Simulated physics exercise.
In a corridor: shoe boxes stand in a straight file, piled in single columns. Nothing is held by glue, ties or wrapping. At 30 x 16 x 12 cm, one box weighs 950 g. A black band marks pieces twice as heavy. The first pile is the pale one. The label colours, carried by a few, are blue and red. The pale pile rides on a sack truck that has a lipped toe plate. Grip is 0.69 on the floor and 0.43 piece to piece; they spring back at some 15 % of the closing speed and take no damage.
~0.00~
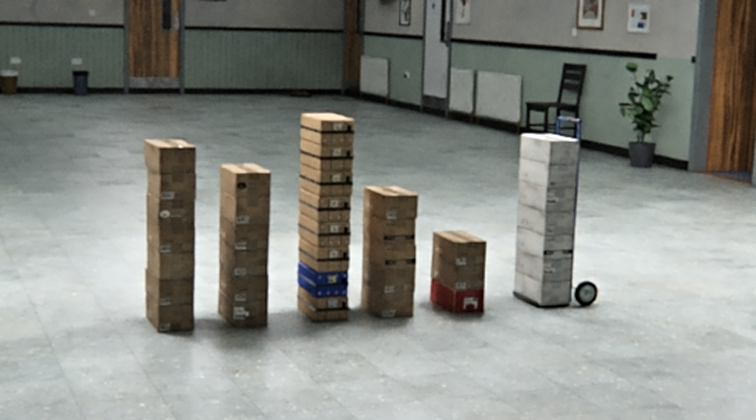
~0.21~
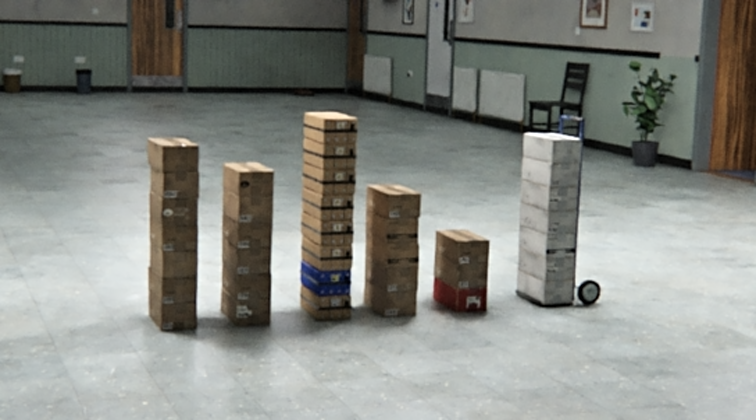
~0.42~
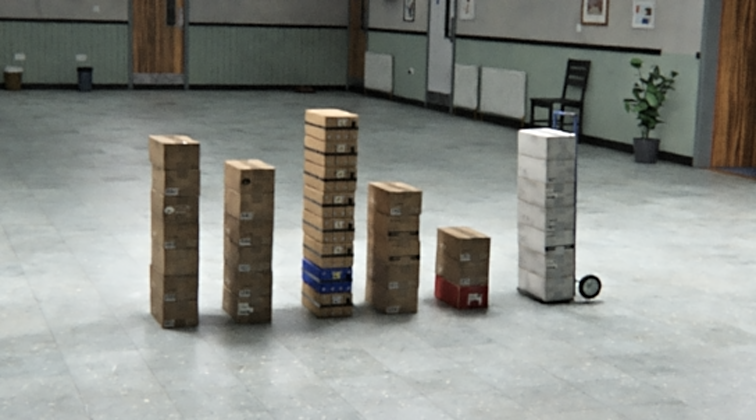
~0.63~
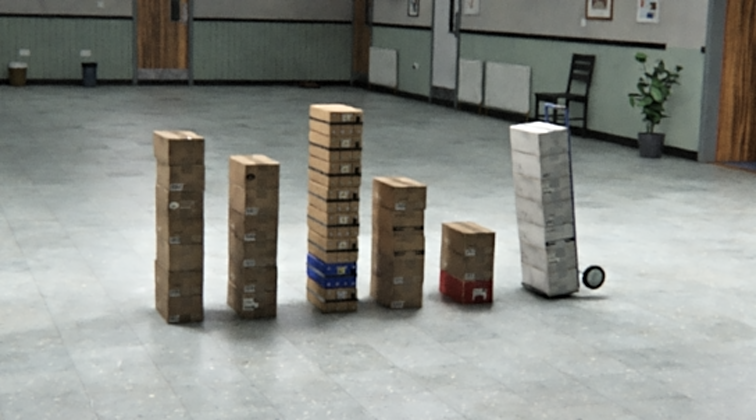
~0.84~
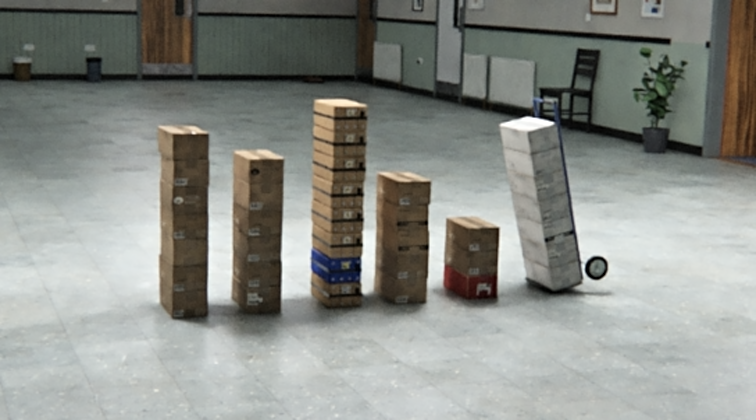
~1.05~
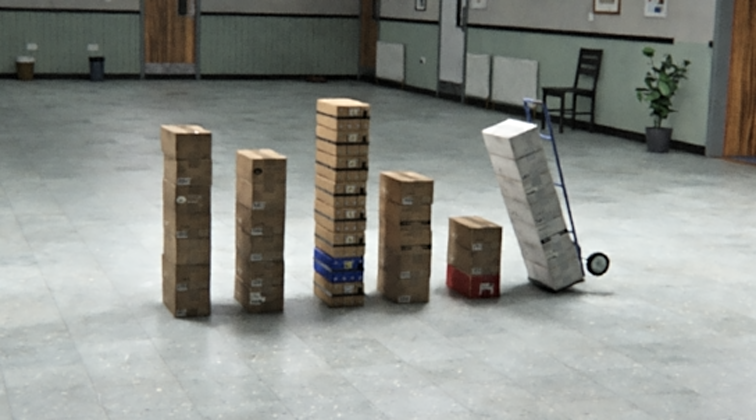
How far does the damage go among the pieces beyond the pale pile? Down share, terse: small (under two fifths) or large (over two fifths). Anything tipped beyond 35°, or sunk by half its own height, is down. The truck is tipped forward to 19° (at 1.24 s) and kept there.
Small.
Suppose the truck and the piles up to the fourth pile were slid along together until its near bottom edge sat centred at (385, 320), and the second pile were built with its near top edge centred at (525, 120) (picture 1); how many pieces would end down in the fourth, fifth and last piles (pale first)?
In that case fourth 8, fifth 5, last 6.
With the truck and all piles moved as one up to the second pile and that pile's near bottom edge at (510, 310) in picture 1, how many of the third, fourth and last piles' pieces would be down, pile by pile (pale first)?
Pile by pile, third 0, fourth 0, last 0.
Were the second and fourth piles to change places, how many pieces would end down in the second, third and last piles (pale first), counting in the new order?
Pile by pile, you'd see second at 0, third at 0 and last at 0 down.
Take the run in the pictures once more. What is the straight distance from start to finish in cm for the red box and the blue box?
Distances: Red 0, blue 0 (cm).
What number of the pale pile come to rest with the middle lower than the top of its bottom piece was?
Count: 3.
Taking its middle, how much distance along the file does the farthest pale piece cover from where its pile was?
Around 70 centimetres.
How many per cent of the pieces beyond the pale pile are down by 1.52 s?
0 per cent at that moment.
Around 1.16 s, 0 of the pale pile down; none of the 29 other boxes down.
Around 1.30 s, 7 of the pale pile down; none of the 29 other boxes down.
Around 1.52 s, 7 of the pale pile down; none of the 29 other boxes down, 6 disturbed.
Around 2.10 s, 7 of the pale pile down; none of the 29 other boxes down, 7 disturbed.
Finally (2.8 s), 7 of the pale pile down; none of the 29 other boxes down, 6 disturbed; red box unmoved; blue box unmoved. That is 0 per cent. Seen by the last camera, middles, red box near (472, 280), blue box near (338, 263).
